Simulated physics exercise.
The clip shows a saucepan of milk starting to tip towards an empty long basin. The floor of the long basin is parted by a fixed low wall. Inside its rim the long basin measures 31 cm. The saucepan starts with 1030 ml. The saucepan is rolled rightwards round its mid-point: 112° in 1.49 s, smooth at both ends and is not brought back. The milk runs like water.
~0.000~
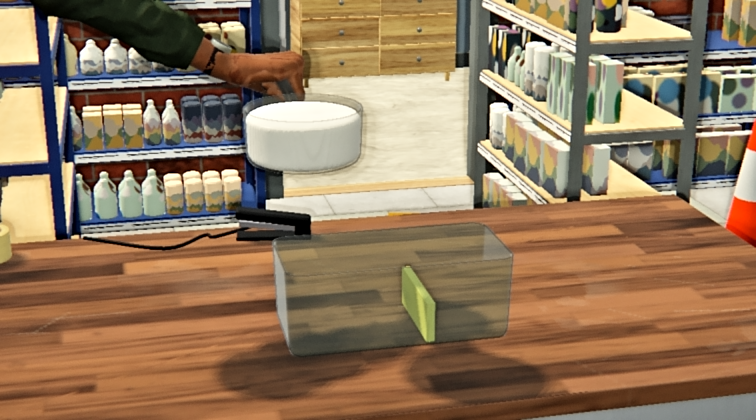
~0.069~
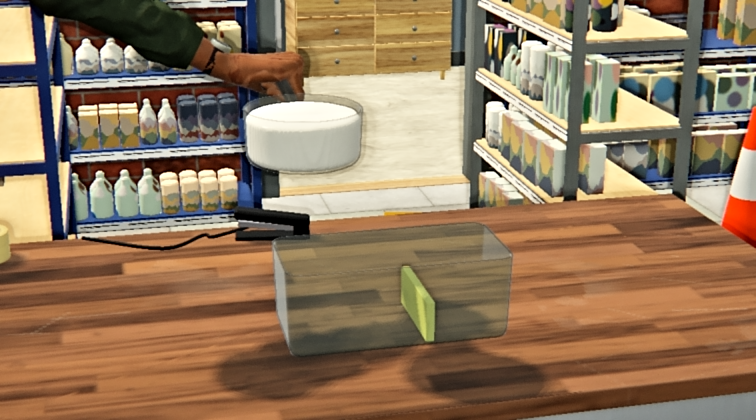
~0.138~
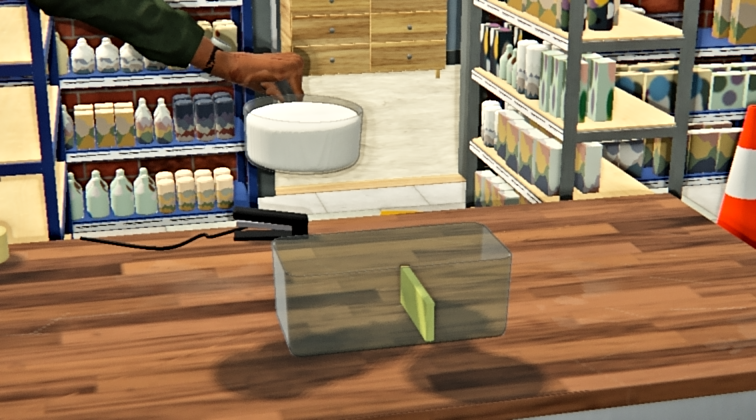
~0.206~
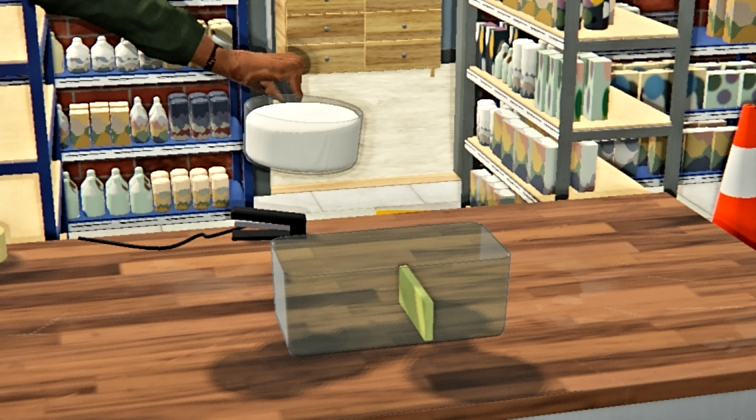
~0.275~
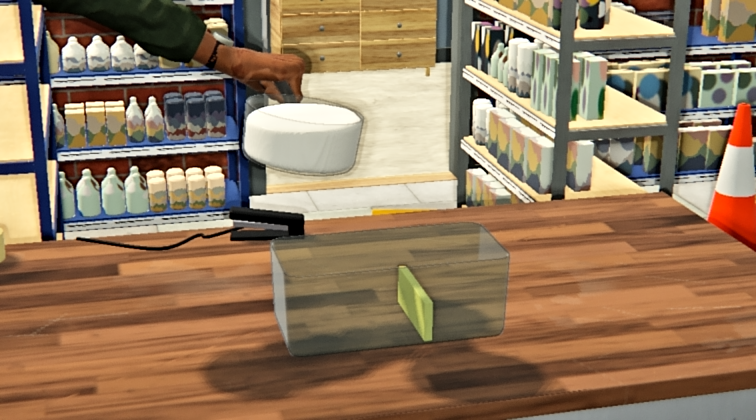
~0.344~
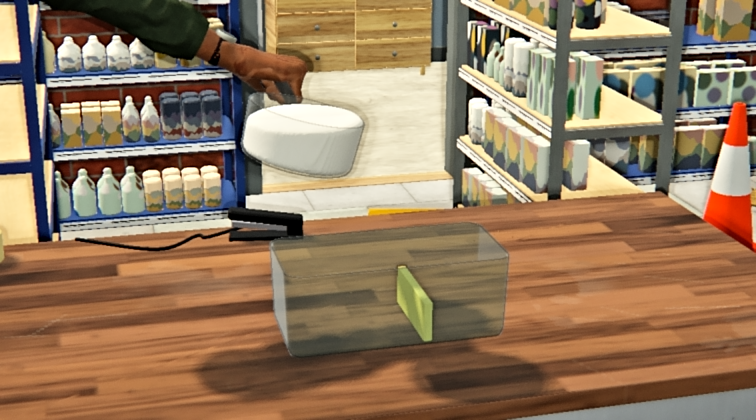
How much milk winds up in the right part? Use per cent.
Roughly 47 per cent is past the wall.
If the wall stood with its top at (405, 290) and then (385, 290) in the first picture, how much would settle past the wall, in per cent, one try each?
First 65, then 75 per cent.
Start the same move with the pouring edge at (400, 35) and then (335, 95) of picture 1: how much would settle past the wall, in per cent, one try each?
First 75, then 10 per cent.
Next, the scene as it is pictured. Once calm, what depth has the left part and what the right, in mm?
Left about 20 mm, right about 32 mm.
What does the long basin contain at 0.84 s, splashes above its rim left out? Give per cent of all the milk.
Some 24 per cent.
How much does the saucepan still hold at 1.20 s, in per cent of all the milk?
Near 5 in a hundred.
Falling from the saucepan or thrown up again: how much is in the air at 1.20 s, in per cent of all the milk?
Near 7 in a hundred.
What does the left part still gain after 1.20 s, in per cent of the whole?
Some 12 per cent.
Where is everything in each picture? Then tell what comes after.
It leans 0°; its right rim is at (360, 106); the milk meets the walls at (246, 118) and (358, 111); the long basin's rim runs from (279, 258) to (499, 241); the wall's top is at (418, 285), in the first picture.
It leans 1°; its right rim is at (360, 107); the milk meets the walls at (246, 118) and (358, 112), in the second picture.
It leans 2°; its right rim is at (361, 109); the milk meets the walls at (247, 118) and (358, 113), in the third picture.
It leans 5°; its right rim is at (361, 112); the milk meets the walls at (247, 118) and (357, 113), in the fourth picture.
It leans 9°; its right rim is at (361, 116); the milk meets the walls at (247, 120) and (358, 115), in the fifth picture.
It leans 14°; its right rim is at (362, 122); the milk meets the walls at (247, 121) and (358, 117); 1 per cent is over the edge, in the sixth picture.
Then, 0.84 s in, the tilt is 67° and 40 per cent is still to pour, 8 is left of the wall and 16 right of it.
Then, 1.20 s in, the tilt is 102° and 5 per cent is still to pour, 41 is left of the wall and 46 right of it.
Then, 1.58 s in, the tilt is 112° and 0 per cent is still to pour, 52 is left of the wall and 47 right of it.
Then, 1.99 s in, the tilt is 112° and 0 per cent is still to pour, 52 is left of the wall and 47 right of it.
Finally, 52 per cent lies left of the wall, 47 right of it and 1 outside.
